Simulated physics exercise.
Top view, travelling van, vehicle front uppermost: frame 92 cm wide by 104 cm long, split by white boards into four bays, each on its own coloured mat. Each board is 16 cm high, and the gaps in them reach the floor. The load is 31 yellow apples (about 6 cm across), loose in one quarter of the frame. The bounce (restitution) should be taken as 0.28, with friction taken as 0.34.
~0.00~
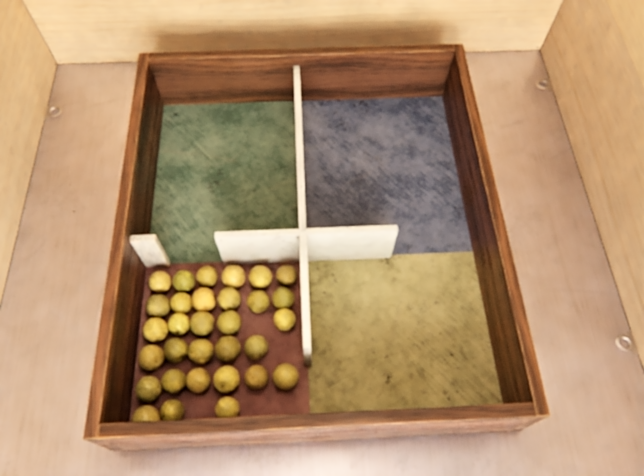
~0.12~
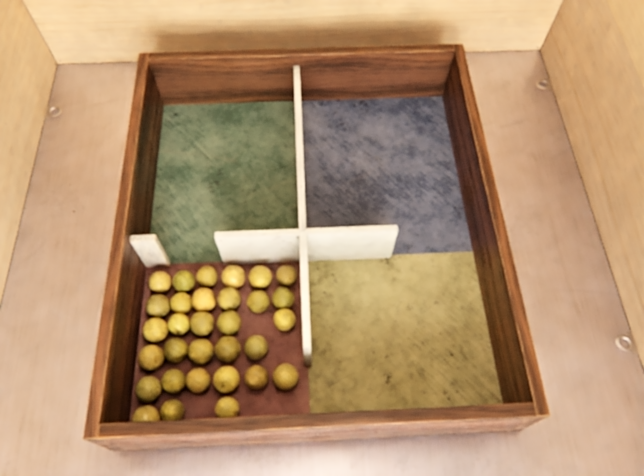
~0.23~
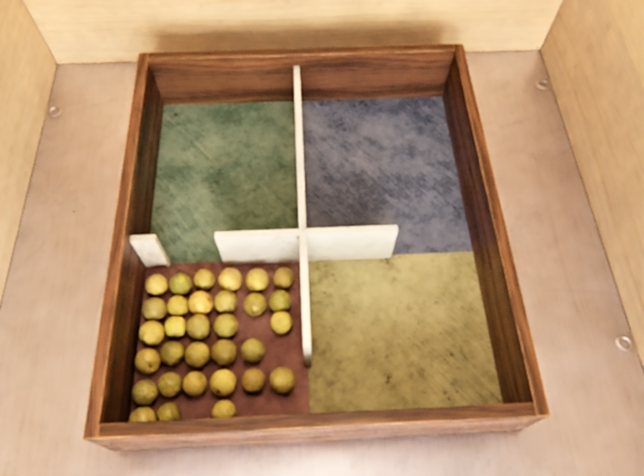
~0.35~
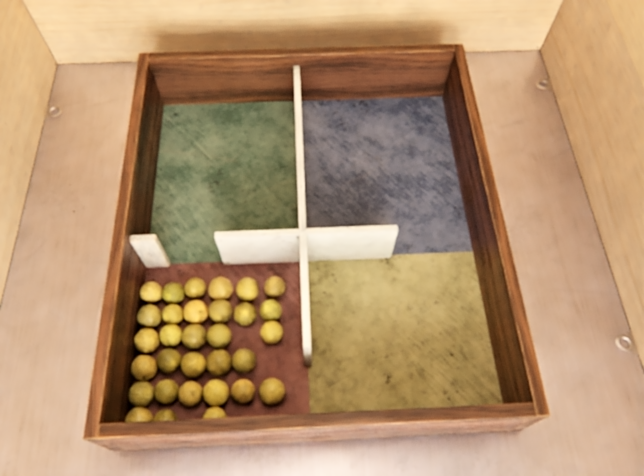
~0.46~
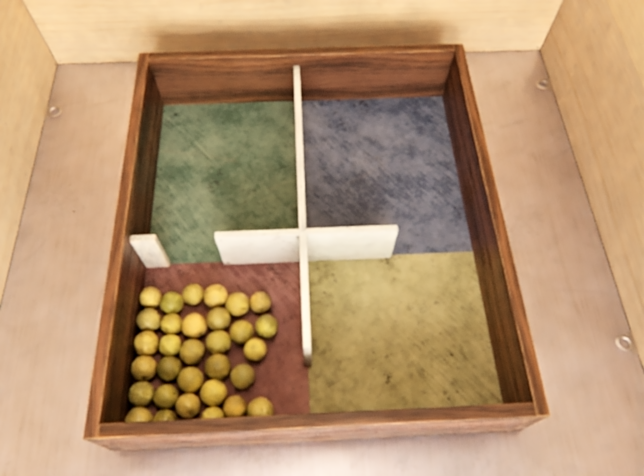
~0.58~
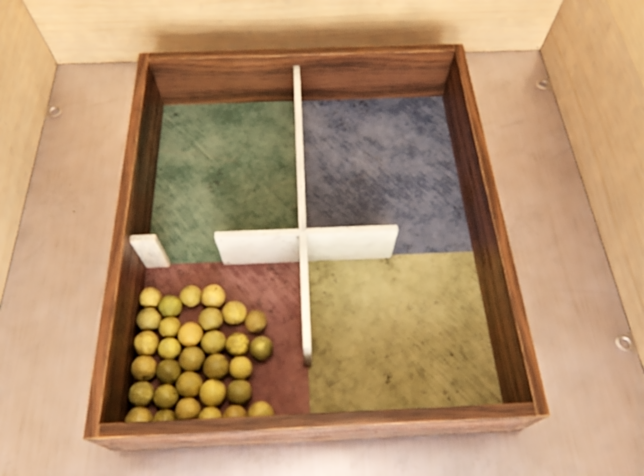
Yellow apples, loose in the red bay at the lower left of a wooden frame, are seen from above in a pale, wood-sided space. White boards divide the frame into four bays, with empty green and blue mats above and an empty yellow one at lower right. The apples begin nearly still in rows, then shift slightly left and downward, bunching together, while the camera stays still.
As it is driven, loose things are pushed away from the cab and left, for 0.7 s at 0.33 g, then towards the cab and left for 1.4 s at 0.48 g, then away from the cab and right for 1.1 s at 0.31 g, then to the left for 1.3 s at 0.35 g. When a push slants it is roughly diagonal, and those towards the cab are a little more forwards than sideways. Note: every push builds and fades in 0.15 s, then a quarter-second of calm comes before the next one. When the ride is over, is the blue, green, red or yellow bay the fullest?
The fullest is the red bay.
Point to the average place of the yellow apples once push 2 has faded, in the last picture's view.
About (195, 267).
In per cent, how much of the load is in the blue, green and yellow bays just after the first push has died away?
Blue 0, green 0, yellow 0 per cent.
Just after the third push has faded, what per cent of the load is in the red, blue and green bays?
Reading then: Red 50 %, blue 0 %, green 20 %.
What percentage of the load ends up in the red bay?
Roughly 70 percent of them.
After push 1 (0.94 s), 31 in the red bay.
After push 2 (2.59 s), 24 in the red bay and 7 in the green bay.
After push 3 (3.94 s), 16 in the red bay, 7 in the green bay and 8 in the yellow bay.
After push 4 (5.49 s), 23 in the red bay, 7 in the green bay and 1 in the yellow bay.
When it is over (at 5.92 s), 23 in the red bay, 7 in the green bay and 1 in the yellow bay.
